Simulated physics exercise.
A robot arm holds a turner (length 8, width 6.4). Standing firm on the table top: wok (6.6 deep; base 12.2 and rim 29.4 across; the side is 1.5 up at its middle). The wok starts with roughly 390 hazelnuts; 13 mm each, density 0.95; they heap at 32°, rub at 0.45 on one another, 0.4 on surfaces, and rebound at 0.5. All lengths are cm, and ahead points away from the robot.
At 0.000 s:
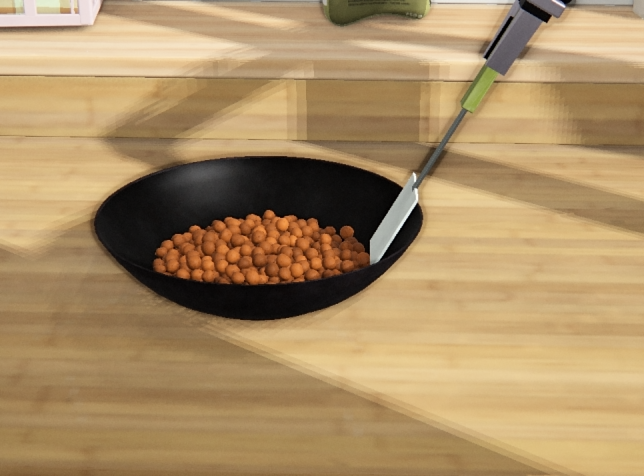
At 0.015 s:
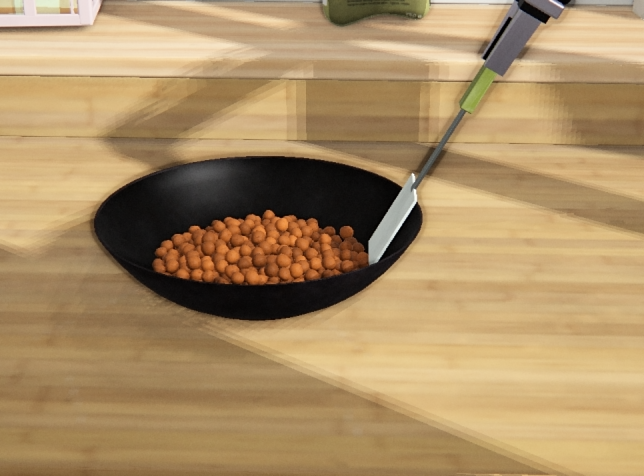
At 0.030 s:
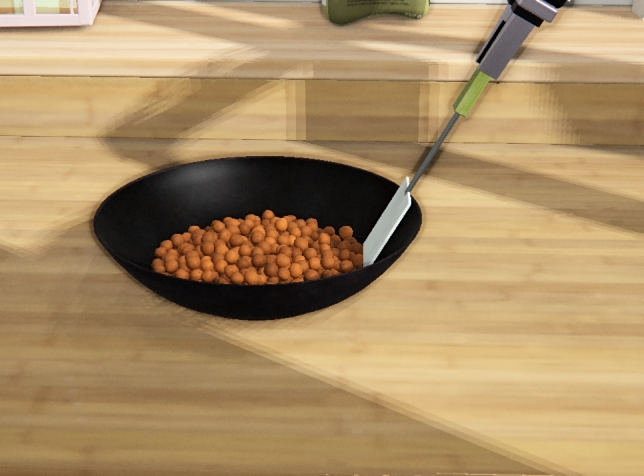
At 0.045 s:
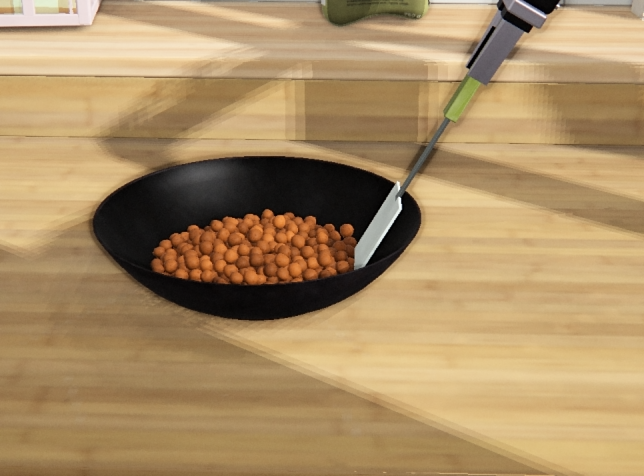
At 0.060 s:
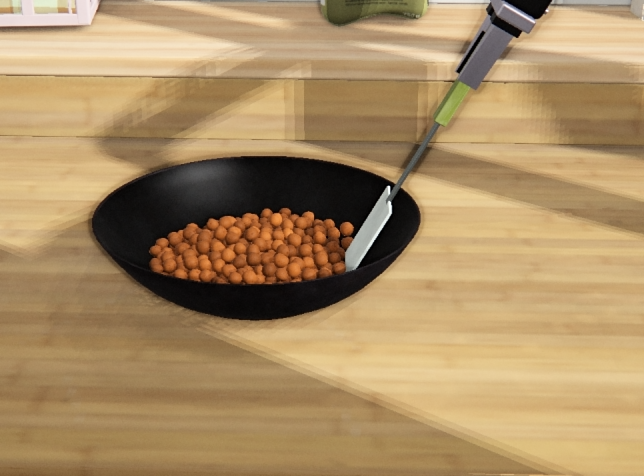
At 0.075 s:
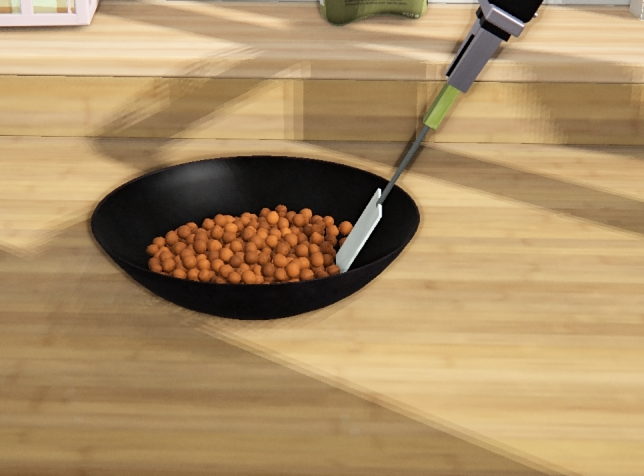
At the start, a black wok of round orange-brown hazelnuts sits on a wooden table top, with a robot-held turner resting its pale blade inside the right edge. The turner then slides a short way left, pressing into the hazelnuts, which bunch slightly leftward while the wok barely shifts.
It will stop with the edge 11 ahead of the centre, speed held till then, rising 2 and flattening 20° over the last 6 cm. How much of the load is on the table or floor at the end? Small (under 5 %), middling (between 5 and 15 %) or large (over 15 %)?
On the table or floor the share is middling, between 5 and 15 %.
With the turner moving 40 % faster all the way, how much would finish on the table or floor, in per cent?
In that case some 20 per cent.
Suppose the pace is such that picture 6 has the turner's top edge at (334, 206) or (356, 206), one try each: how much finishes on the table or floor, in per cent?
About 35 and 25 per cent.
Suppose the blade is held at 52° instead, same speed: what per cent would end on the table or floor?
Then about 10 per cent.
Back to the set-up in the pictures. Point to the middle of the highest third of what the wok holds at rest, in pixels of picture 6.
Around (175, 238).
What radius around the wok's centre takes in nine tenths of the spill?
About 35 cm.
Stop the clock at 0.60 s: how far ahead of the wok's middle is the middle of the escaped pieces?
About 18 cm.
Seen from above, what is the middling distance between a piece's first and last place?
Roughly 3 cm.
By 0.21 s, sloping 61°, highest piece 5 above the table; 389 in the wok.
By 0.34 s, sloping 56°, highest piece 6 above the table; 389 in the wok.
By 0.60 s, sloping 41°, highest piece 8 above the table; 351 in the wok, 28 on the table or floor, 10 on the blade or in flight.
By 1.65 s, sloping 41°, highest piece 8 above the table; 351 in the wok, 38 on the table or floor.
Final count, 351 in the wok, 38 on the table or floor. That is 10 % on the table or floor.
